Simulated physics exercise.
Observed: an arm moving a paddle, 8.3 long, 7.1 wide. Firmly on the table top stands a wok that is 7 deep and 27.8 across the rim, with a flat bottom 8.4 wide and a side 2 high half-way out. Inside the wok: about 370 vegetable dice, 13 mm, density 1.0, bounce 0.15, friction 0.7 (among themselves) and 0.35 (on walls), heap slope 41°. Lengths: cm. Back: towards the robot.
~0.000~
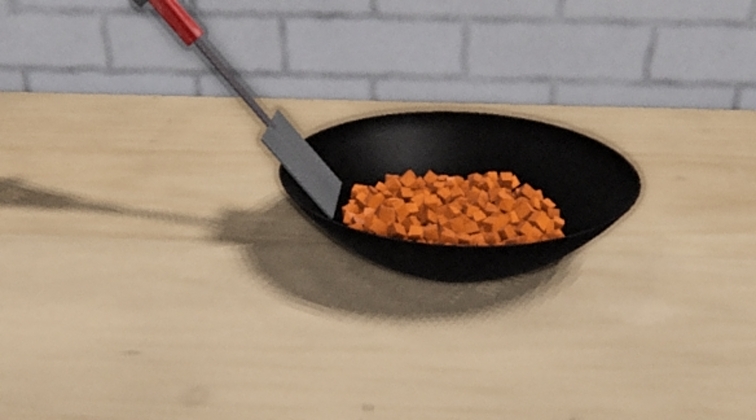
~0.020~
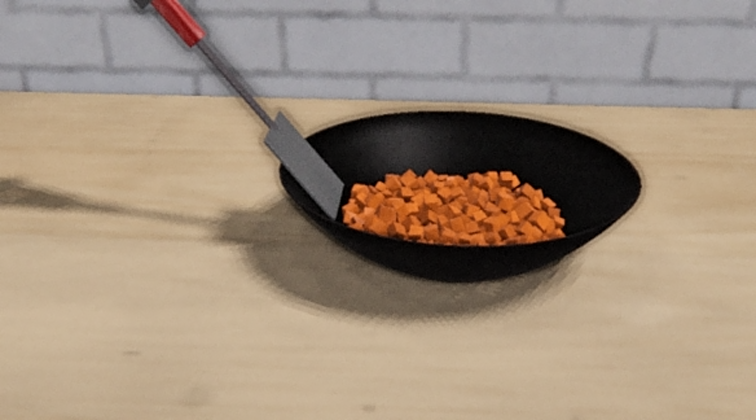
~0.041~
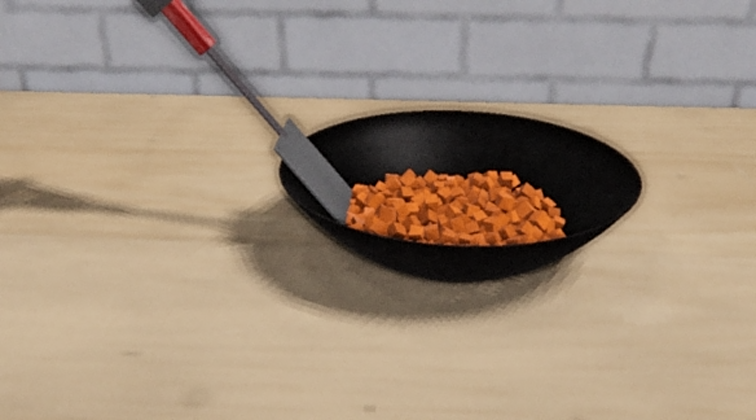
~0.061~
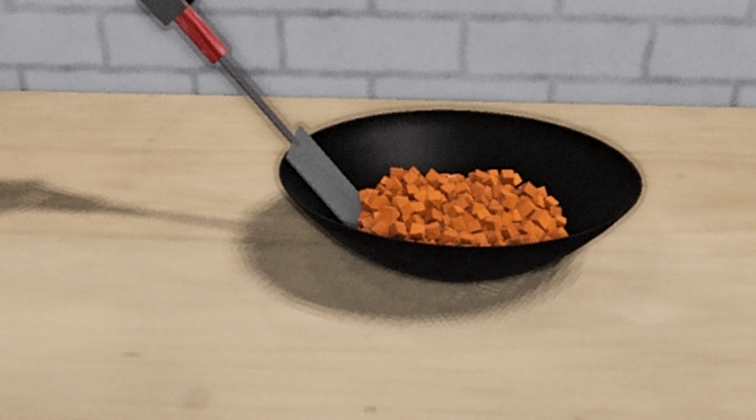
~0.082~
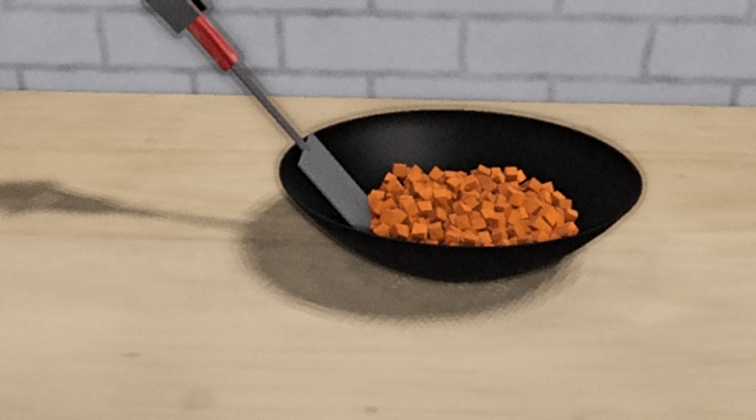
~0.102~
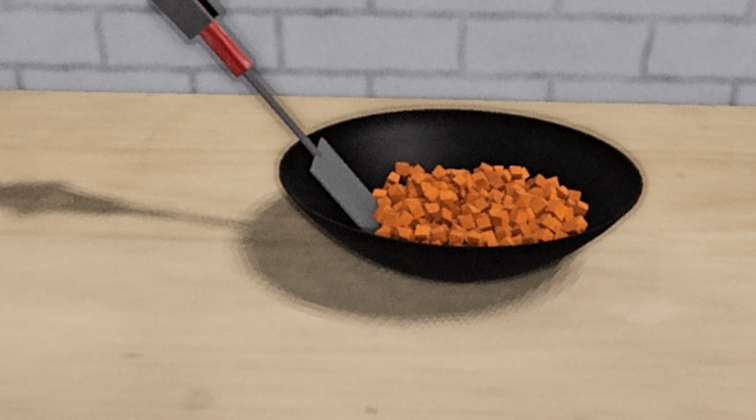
A metal spatula with a red and black handle slid down into a black wok on a wooden table, nudging the heap of small orange vegetable cubes slightly to the right.
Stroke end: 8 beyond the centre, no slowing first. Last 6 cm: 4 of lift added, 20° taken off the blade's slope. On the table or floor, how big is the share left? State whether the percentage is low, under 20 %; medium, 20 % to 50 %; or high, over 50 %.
The percentage is low.
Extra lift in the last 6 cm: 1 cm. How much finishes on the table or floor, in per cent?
I'd reckon around 15 per cent.
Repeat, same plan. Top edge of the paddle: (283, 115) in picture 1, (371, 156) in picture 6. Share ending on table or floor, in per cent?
My guess would be close to 35 per cent.
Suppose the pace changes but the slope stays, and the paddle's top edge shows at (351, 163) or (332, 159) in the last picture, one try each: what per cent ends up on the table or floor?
That comes to about 30 and about 15 percent, in that order.
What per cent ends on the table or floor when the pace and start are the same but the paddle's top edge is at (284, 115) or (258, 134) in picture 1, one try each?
Roughly 20% and 10%.
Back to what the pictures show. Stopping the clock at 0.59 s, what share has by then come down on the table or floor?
Roughly 10 percent.
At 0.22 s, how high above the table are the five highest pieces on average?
They are near 7 cm up.
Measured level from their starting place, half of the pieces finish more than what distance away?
About 6 centimetres.
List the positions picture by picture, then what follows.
Paddle top edge at (270, 124), sloping 51°; upper third of the load around (454, 210), from x 350 to 555, top at y 180; 372 in the wok, in the first frame.
Paddle top edge at (272, 126), sloping 51°; upper third of the load around (455, 209), from x 350 to 555, top at y 180, in the second frame.
Paddle top edge at (282, 133), sloping 51°; upper third of the load around (455, 209), from x 350 to 555, top at y 175, in the third frame.
Paddle top edge at (293, 141), sloping 51°; upper third of the load around (463, 208), from x 365 to 560, top at y 175, in the fourth frame.
Paddle top edge at (305, 148), sloping 51°; upper third of the load around (474, 205), from x 370 to 570, top at y 170, in the fifth frame.
Paddle top edge at (316, 153), sloping 51°; upper third of the load around (489, 205), from x 370 to 580, top at y 170; 372 in the wok, in the sixth frame.
After 0.22 s, sloping 51°, highest piece 7 above the table; 372 in the wok.
After 0.34 s, sloping 43°, highest piece 9 above the table; 368 in the wok, 4 on the blade or in flight.
After 0.59 s, sloping 31°, highest piece 8 above the table; 326 in the wok, 43 on the table or floor, 3 on the blade or in flight.
After 1.64 s, sloping 31°, highest piece 8 above the table; 326 in the wok, 46 on the table or floor.
At rest, 326 in the wok, 46 on the table or floor. That is 12 % on the table or floor.
